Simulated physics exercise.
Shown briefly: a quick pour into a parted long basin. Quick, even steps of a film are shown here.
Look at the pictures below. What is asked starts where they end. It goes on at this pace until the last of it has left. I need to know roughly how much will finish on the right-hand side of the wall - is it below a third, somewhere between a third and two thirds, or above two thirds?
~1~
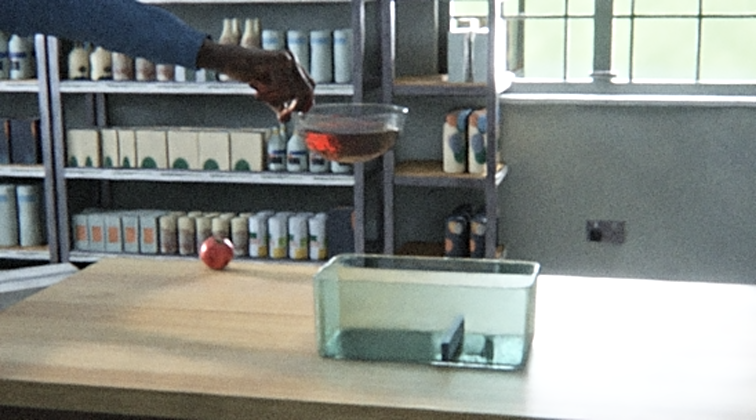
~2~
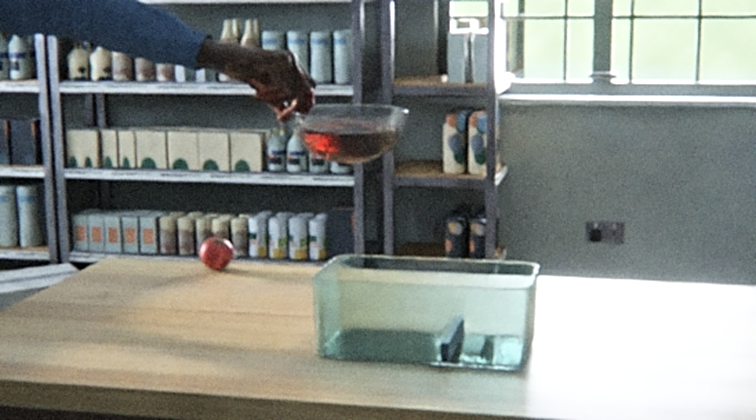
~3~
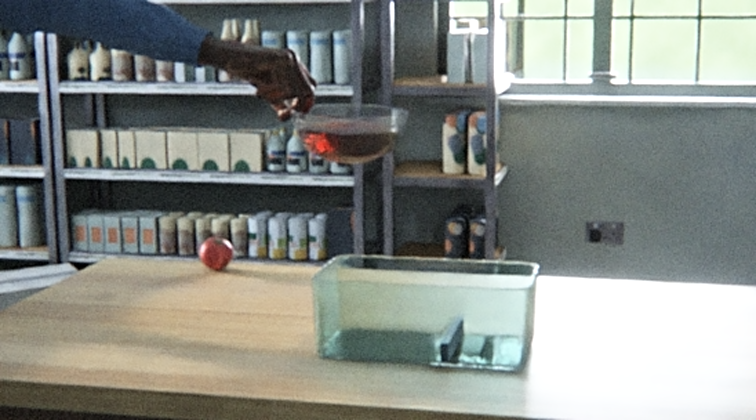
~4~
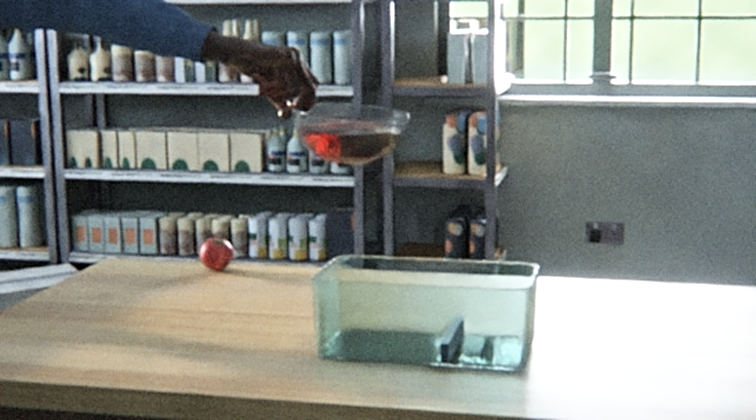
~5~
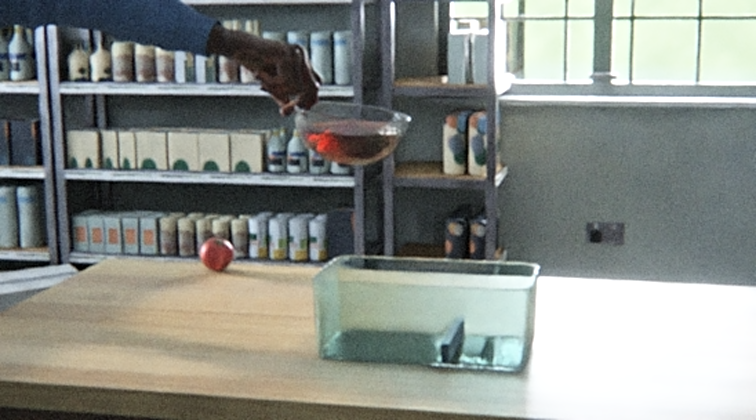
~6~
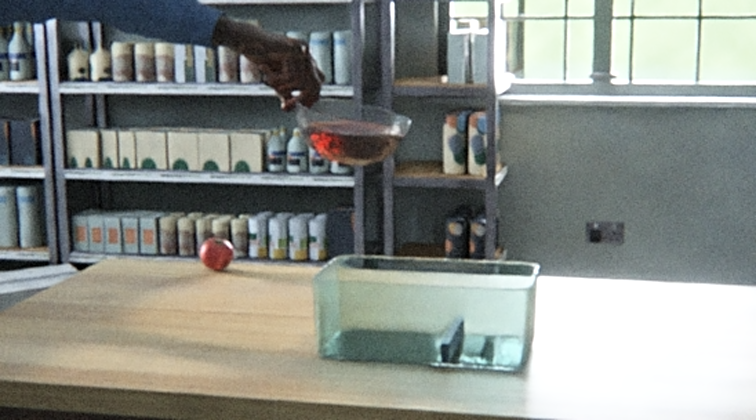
Expect between a third and two thirds of it there.
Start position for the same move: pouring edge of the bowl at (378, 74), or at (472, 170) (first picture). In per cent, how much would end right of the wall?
About 15 and 75 per cent.
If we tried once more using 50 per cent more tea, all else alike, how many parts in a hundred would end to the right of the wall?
Roughly 50 in a hundred.
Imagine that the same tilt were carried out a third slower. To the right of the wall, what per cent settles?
Close to 50 in a hundred.
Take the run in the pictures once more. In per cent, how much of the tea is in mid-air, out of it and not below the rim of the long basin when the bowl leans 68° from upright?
About 50 per cent.
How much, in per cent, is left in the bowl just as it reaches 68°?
Some 45 per cent.
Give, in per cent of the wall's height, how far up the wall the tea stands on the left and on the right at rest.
Left part: 40 per cent, right part: 50 per cent.
A moment on, the bowl is tipped part way and 45 per cent is still to pour, 4 is left of the wall and 2 right of it.
Next, the bowl is tipped right over and 1 per cent is still to pour, 44 is left of the wall and 41 right of it.
Then the bowl is tipped right over and 0 per cent is still to pour, 58 is left of the wall and 40 right of it.
Later the bowl is tipped right over and 0 per cent is still to pour, 58 is left of the wall and 40 right of it.
Finally, 58 per cent lies left of the wall, 40 right of it and 2 outside.
